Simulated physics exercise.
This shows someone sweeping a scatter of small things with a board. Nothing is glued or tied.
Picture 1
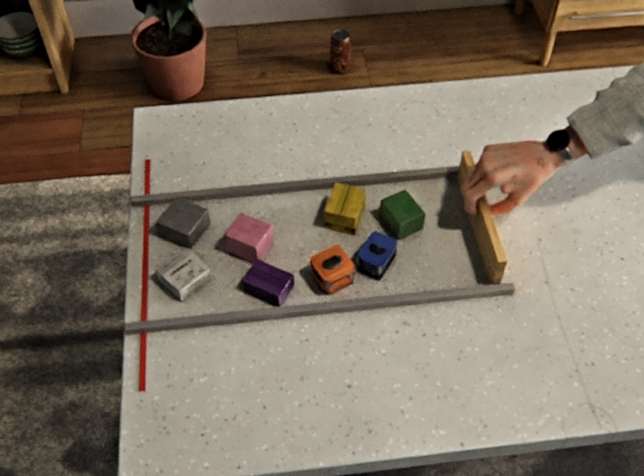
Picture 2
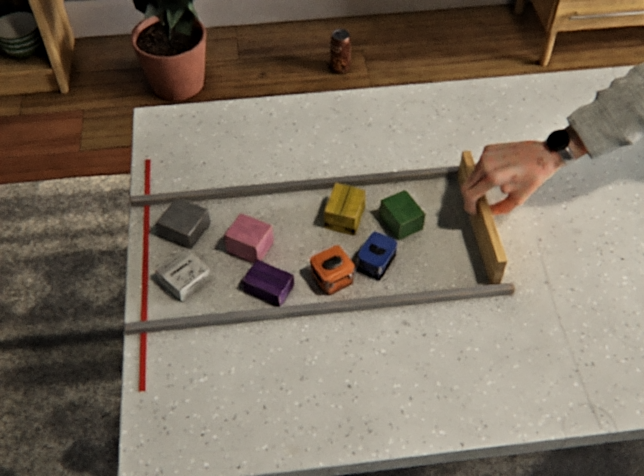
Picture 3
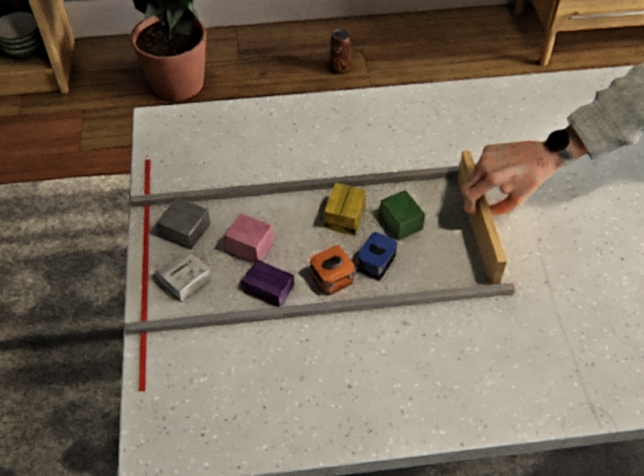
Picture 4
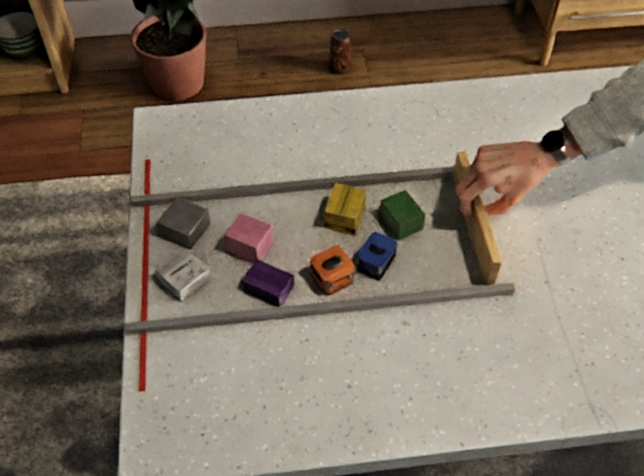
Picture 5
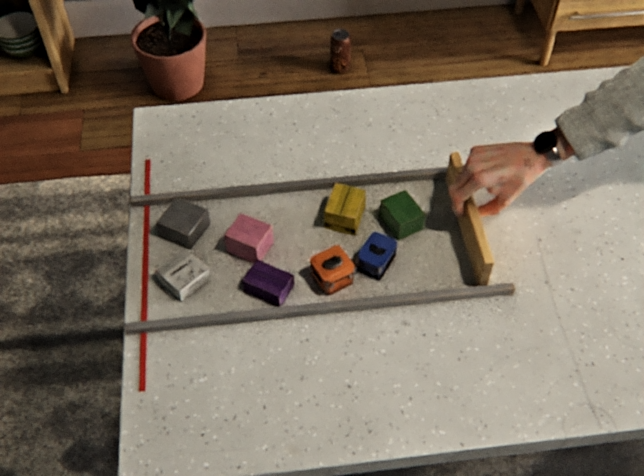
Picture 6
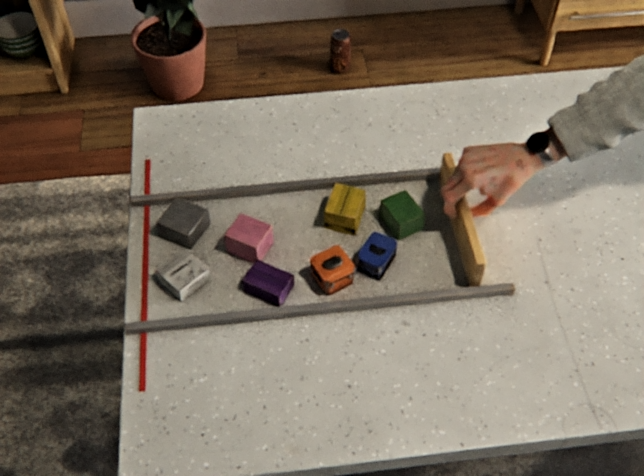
On a speckled pale tabletop, a hand held a wooden board upright between two grey rails, then slid it slightly left, while the eight colourful small blocks and boxes lying between the rails stayed still.
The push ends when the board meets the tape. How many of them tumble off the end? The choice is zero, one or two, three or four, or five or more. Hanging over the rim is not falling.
The number that fall off is five or more.
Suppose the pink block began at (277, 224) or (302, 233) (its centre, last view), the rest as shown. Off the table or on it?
The pink block goes over; tumbles off.
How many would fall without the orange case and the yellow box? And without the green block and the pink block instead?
The counts: 4 and 4.
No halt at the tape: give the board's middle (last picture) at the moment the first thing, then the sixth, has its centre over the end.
First at (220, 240), next at (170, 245).
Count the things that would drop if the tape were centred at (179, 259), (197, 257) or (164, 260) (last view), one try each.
Down on the floor: 3, 3 and 6.
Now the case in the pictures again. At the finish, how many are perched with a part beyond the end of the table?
That would be 2.
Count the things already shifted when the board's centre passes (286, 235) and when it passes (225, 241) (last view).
First 7, then 8.
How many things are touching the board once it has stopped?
That makes 2.
Early on, none off yet; white box at rest near (183, 274); grey block at rest near (184, 223); pink block at rest near (249, 239).
Finally, the number that fall off is five or more; lost, yellow box, orange case, purple box, pink block, grey block and white box.
